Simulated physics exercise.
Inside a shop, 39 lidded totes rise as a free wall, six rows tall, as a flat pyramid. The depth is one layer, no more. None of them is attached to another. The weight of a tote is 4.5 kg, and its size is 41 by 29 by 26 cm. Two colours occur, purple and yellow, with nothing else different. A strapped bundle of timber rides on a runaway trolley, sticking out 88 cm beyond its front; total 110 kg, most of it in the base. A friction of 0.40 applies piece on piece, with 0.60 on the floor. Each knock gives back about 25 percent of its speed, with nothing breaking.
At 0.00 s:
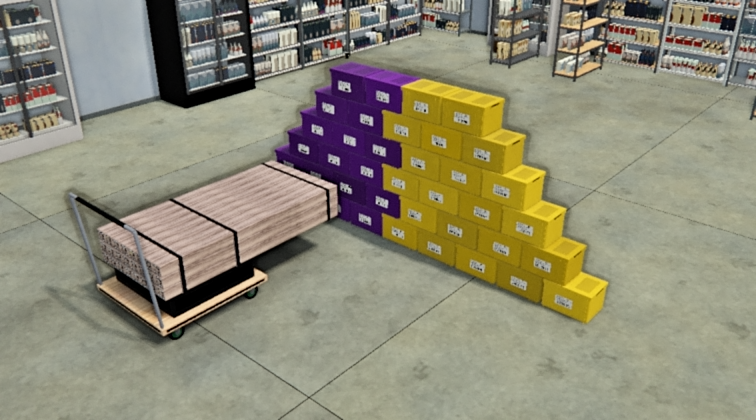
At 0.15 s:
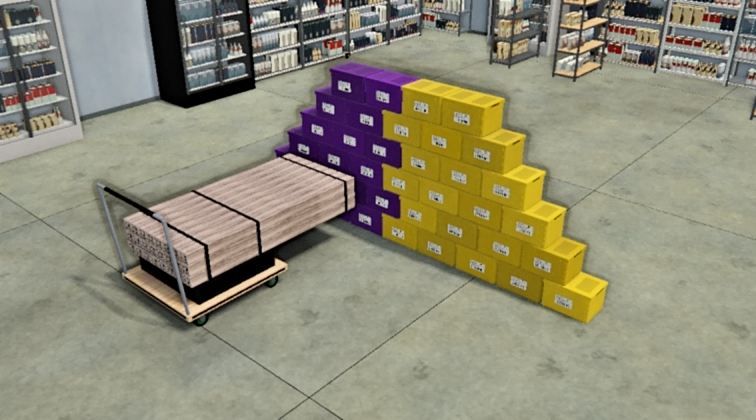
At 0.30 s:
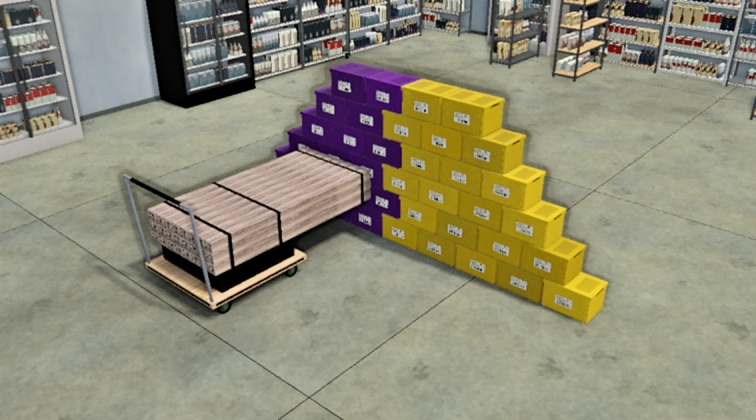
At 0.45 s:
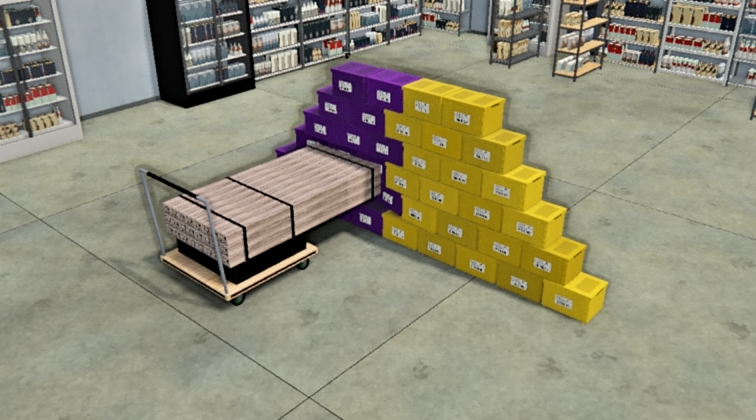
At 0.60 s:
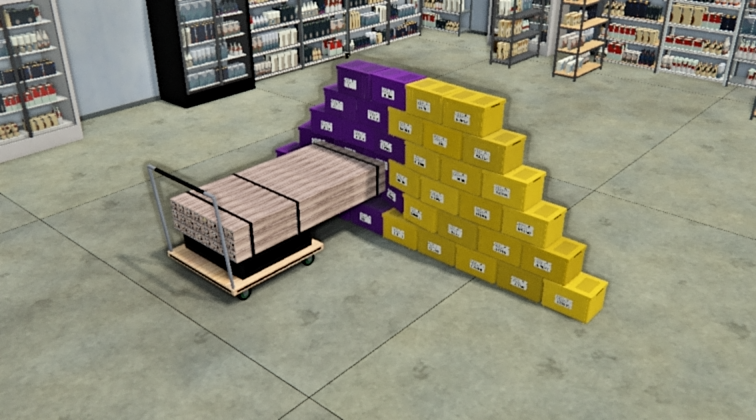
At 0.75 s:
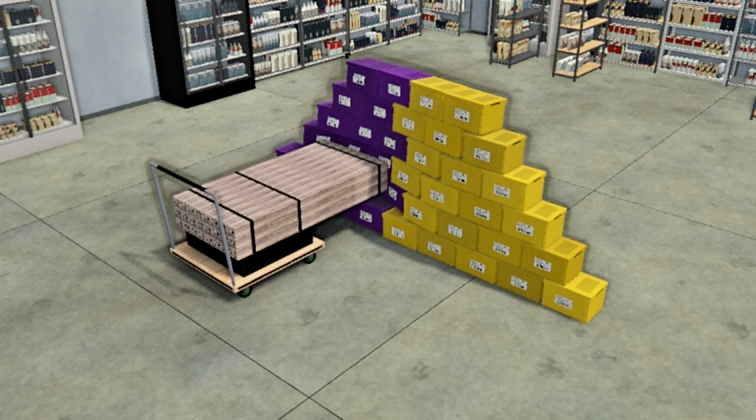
The clip opens with a loaded platform trolley rolling rightward, nobody visible pushing it, toward a stepped wall of purple and yellow totes in a shop. The long bundle meets the purple side and pushes in, shifting nearby totes, until the upper ones sit displaced and slightly tilted.
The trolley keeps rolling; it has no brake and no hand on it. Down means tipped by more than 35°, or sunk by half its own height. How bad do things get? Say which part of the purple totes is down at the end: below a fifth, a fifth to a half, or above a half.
Above a half.
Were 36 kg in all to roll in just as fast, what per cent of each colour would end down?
The split would be yellow 0, then purple 0 per cent.
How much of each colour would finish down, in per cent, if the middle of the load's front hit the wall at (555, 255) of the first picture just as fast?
Result - yellow: 50 %; purple: 0 %.
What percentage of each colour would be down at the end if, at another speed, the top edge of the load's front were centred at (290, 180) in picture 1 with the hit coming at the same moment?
Down at the end: Yellow 30 per cent, purple 70 per cent.
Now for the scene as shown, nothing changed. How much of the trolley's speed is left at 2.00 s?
Speed: Close to 0.0 m/s.
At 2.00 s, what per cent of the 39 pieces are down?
By then, 50 per cent.
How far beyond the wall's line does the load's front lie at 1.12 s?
Measured: Approx. 30 cm.
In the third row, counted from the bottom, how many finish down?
4 in total.
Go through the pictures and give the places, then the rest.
In the first picture (each place is the centre of the face we see best), load (333, 197) 46 cm short of the wall; top purple tote (346, 86); top yellow tote (462, 118); all as stacked.
The second picture shows load (350, 189) 24 cm short of the wall; top purple tote (346, 86).
The third picture shows load (367, 181) 19 mm short of the wall; top purple tote (346, 86).
The fourth picture shows load (377, 176) 13 cm into the wall's line; top purple tote (347, 86); 13 have shifted.
The fifth picture shows load (382, 173) 21 cm into the wall's line; top purple tote (352, 83) moved 9 cm; 18 have shifted.
The sixth picture shows load (384, 172) 25 cm into the wall's line; top purple tote (361, 79) tilted 4°; top yellow tote (462, 114) tilted 3°; steepest lean 9°, the tote at (321, 139); 22 have shifted.
By 1.12 s, load 30 cm past the wall's line, still rolling; 2 of the 18 purple totes down (2 of 39 in all colours); top purple tote tilted 17°; top yellow tote tilted 15°.
By 1.48 s, load 32 cm past the wall's line, stopped; 13 of the 18 purple totes down (18 of 39 in all colours); top purple tote tilted 44°, 50 cm lower; top yellow tote tilted 36°.
By 2.00 s, load 32 cm past the wall's line, stopped; 13 of the 18 purple totes down (19 of 39 in all colours); top purple tote on its side; top yellow tote on its side.
When it is over (3.2 s), load 32 cm past the wall's line, stopped; 13 of the 18 purple totes down (19 of 39 in all colours); top purple tote on its side; top yellow tote 1.28 m lower. That is 72 per cent. In pixels of the last frame, middles, top purple tote near (514, 148), top yellow tote near (682, 256).
